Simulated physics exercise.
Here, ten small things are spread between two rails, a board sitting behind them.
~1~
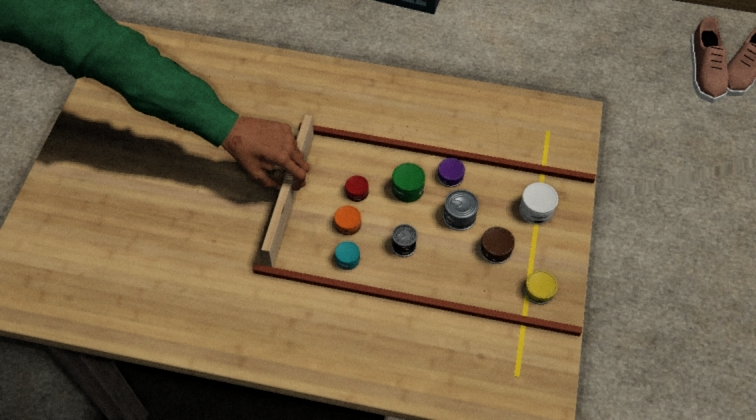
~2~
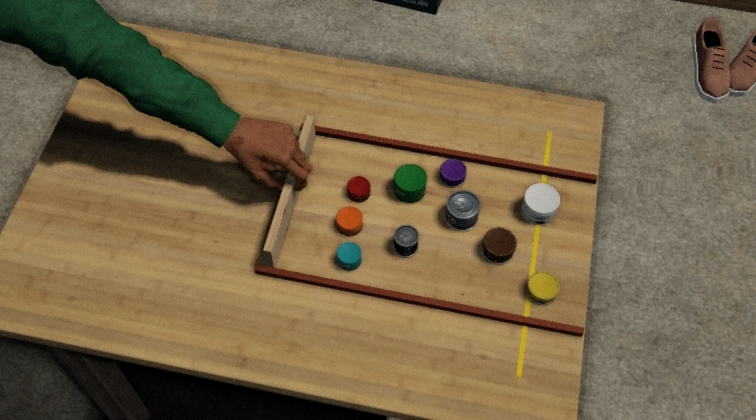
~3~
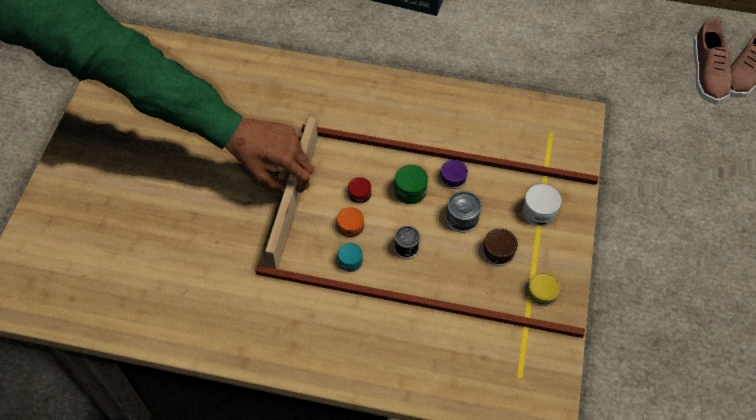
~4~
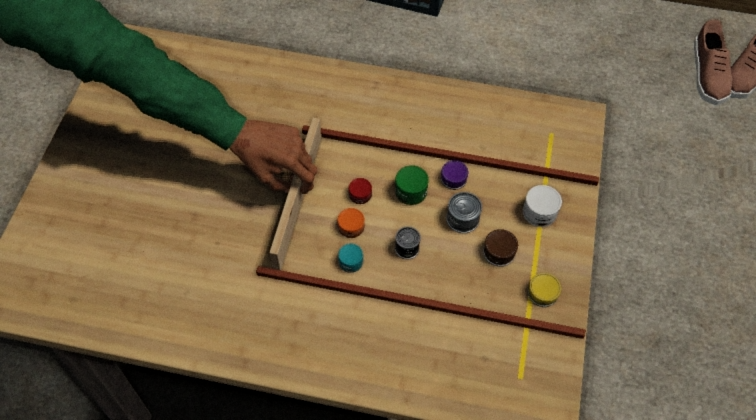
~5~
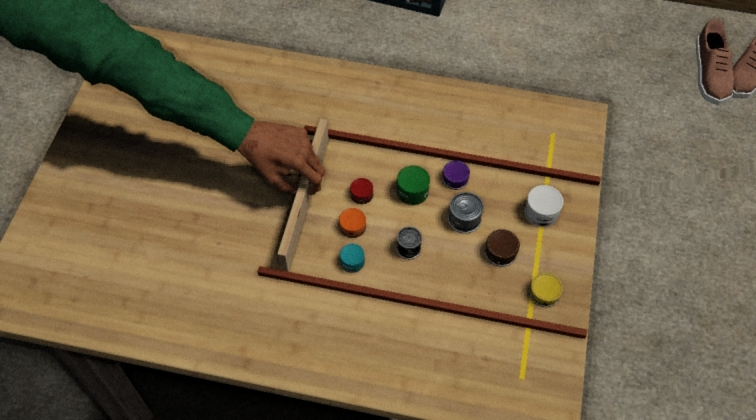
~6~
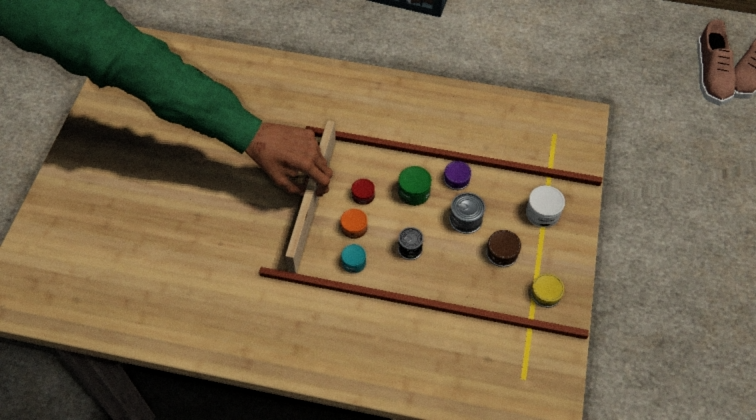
To begin with, a hand in a green sleeve holds a wooden board upright behind ten small coloured tins and tubs, spread between two red-brown rails on a table. The hand stays almost still, then slides the board slightly right, closer to the nearest pieces, which keep their arrangement.
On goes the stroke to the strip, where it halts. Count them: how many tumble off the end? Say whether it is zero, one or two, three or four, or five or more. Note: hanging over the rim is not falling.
I expect that zero fall off.
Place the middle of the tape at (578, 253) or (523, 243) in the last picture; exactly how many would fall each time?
Down on the floor: 4 and 0.
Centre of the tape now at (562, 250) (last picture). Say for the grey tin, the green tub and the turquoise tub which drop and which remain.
In short: Grey tin gone, green tub safe, turquoise tub safe.
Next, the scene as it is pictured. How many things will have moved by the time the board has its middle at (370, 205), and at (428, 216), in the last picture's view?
3, then 7.
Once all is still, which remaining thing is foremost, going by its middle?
The one you want is the white tub.
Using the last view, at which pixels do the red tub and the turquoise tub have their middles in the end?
Okay, so first (554, 235), and next (546, 303).
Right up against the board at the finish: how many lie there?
Tally at the end: 6.
A little later, none off yet; yellow tin at rest near (547, 291); white tub at rest near (545, 207); brown tin at rest near (504, 249).
Next, none off yet; yellow tin at rest near (547, 291); white tub at rest near (545, 207); brown tin at rest near (508, 253).
When it is over, the number that fall off is zero.
